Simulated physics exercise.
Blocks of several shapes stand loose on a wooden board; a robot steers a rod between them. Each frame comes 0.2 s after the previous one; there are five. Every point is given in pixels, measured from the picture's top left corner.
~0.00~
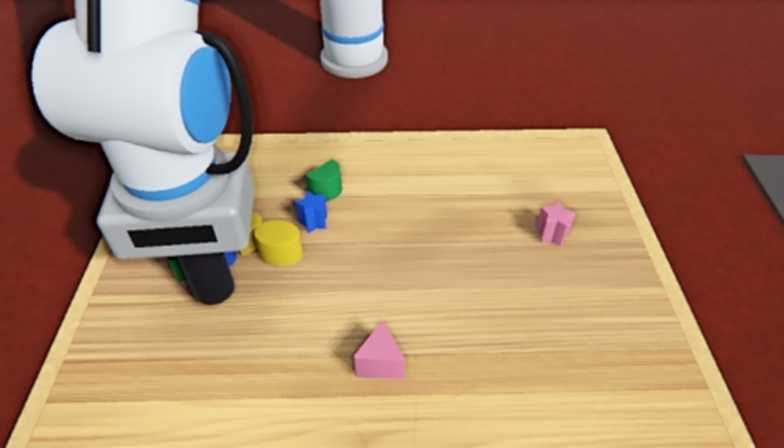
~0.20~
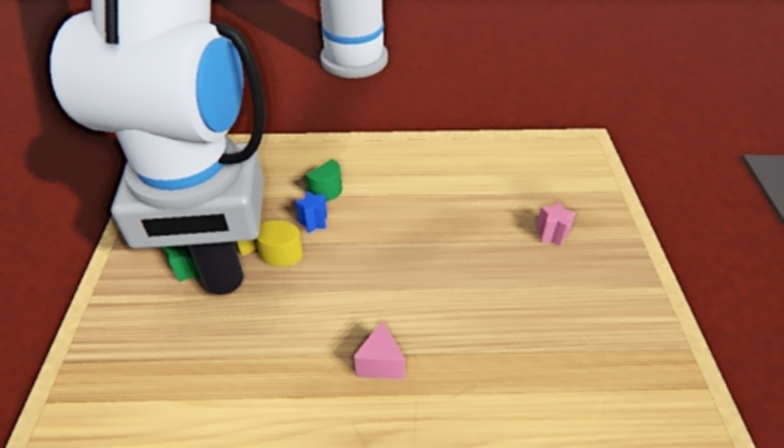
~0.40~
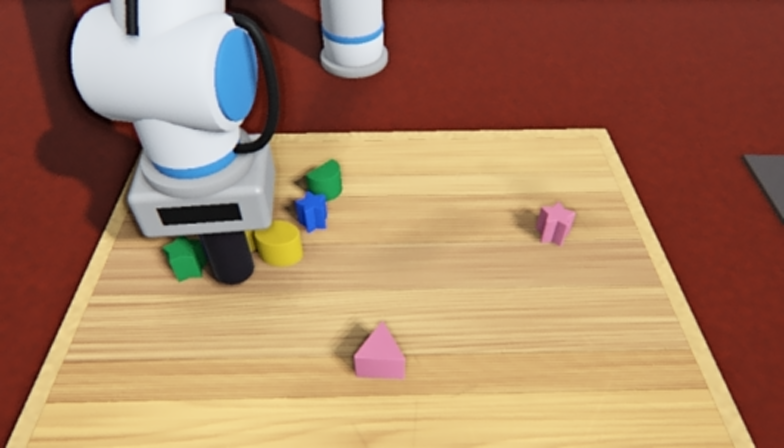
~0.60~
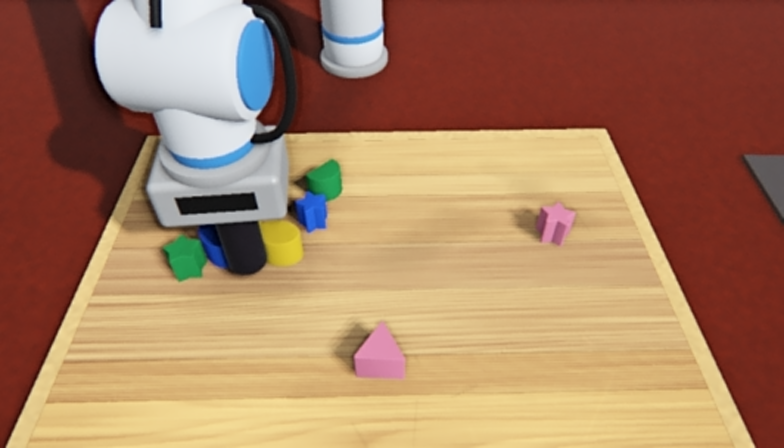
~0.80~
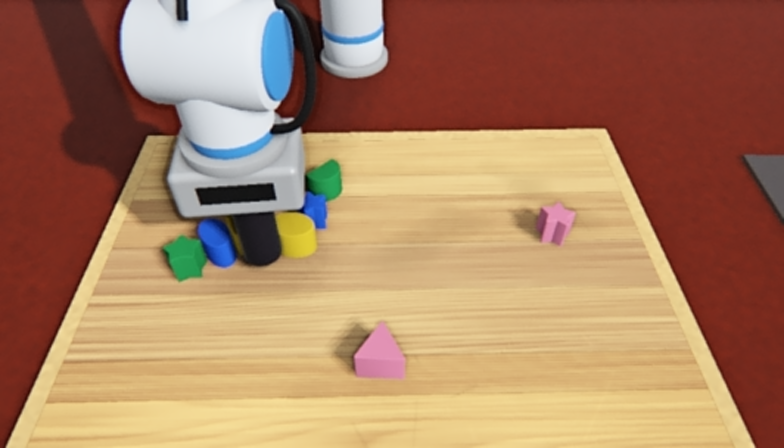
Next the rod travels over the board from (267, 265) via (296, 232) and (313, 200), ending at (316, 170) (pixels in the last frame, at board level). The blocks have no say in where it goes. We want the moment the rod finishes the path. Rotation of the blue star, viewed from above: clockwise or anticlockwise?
Rotation: Counter-clockwise.
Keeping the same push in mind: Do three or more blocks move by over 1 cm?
I believe so.
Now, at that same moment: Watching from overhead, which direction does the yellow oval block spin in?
My answer: Clockwise.
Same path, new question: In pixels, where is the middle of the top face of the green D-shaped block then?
Expect it around (343, 145).
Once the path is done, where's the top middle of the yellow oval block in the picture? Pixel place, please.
Just about (337, 196).
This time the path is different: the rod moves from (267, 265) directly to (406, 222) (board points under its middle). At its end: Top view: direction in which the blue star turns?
Its rotation is counterclockwise.
The first path, step by step. One third of the way, rod at (295, 219); yellow oval block at (327, 202), turned 60° clockwise; blue star at (340, 180), turned 55° anticlockwise; green D-shaped block at (328, 166).
Two thirds of the way, rod at (312, 187); yellow oval block at (337, 196), turned 95° clockwise; blue star at (352, 175), turned 95° anticlockwise; green D-shaped block at (334, 160).
At the end, rod at (315, 158); yellow heart block not moved; yellow oval block at (337, 196), turned 95° clockwise; blue star at (352, 175), turned 95° anticlockwise; green D-shaped block at (343, 145), turned 85° clockwise.
